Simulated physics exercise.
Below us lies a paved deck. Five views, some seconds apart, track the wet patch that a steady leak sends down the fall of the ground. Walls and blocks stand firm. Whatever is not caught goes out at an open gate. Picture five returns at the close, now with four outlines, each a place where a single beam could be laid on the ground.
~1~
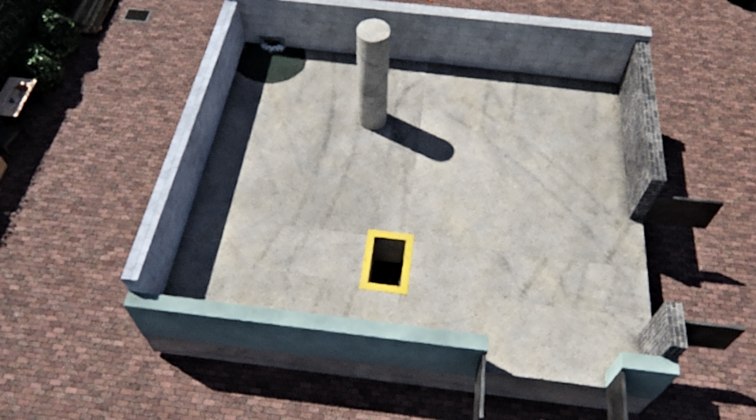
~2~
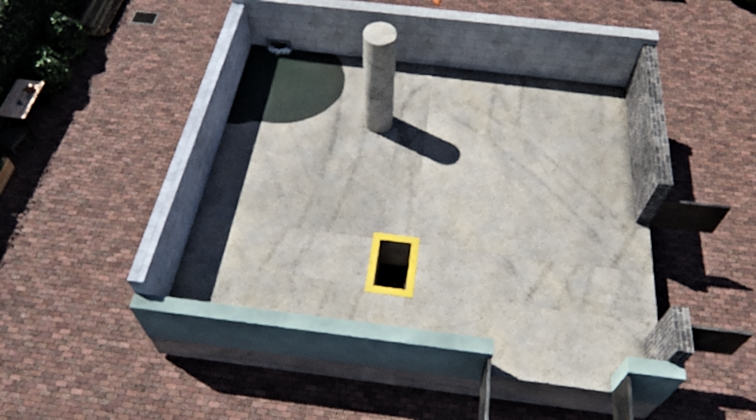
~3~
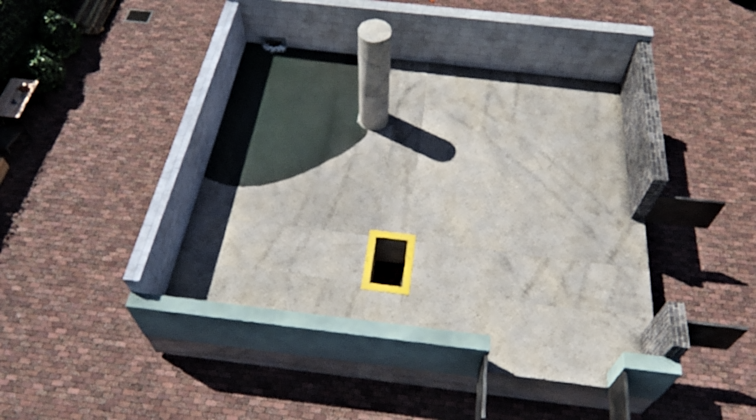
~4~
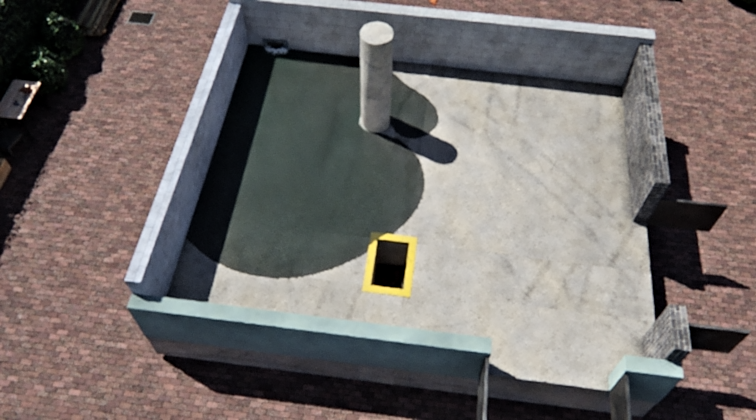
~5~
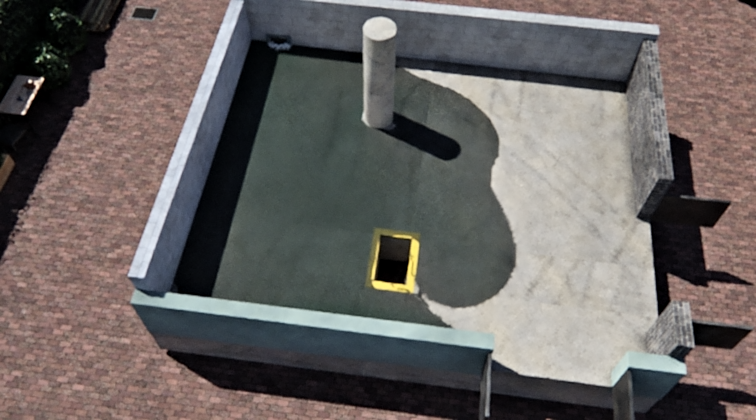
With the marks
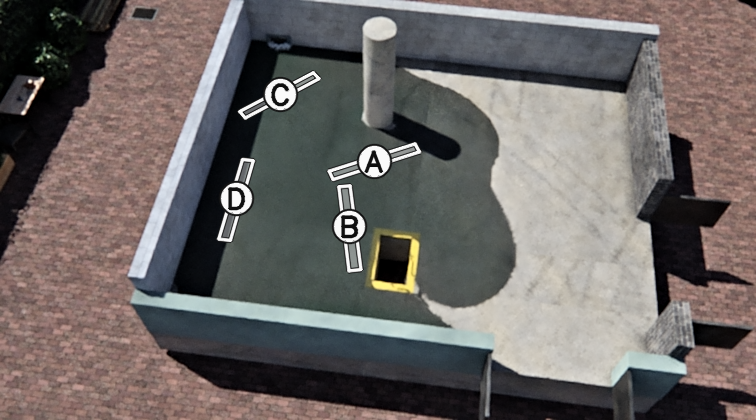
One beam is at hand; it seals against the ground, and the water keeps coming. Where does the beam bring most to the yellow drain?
Position D does it best.
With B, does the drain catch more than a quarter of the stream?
No.
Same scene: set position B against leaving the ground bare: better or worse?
Worse.
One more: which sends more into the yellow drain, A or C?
The answer is A.
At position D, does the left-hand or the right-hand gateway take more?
The left gate.
In white, A from (331, 175) to (417, 147); B from (344, 186) to (355, 270); C from (242, 114) to (316, 75); D from (224, 239) to (247, 160).
With A, about 17 % of the stream goes into the yellow drain, about 83 % out by the gates.
With B, about 14 % of the stream goes into the yellow drain, about 86 % out by the gates.
With C, about 11 % of the stream goes into the yellow drain, about 89 % out by the gates.
With D, about 27 % of the stream goes into the yellow drain, about 73 % out by the gates.
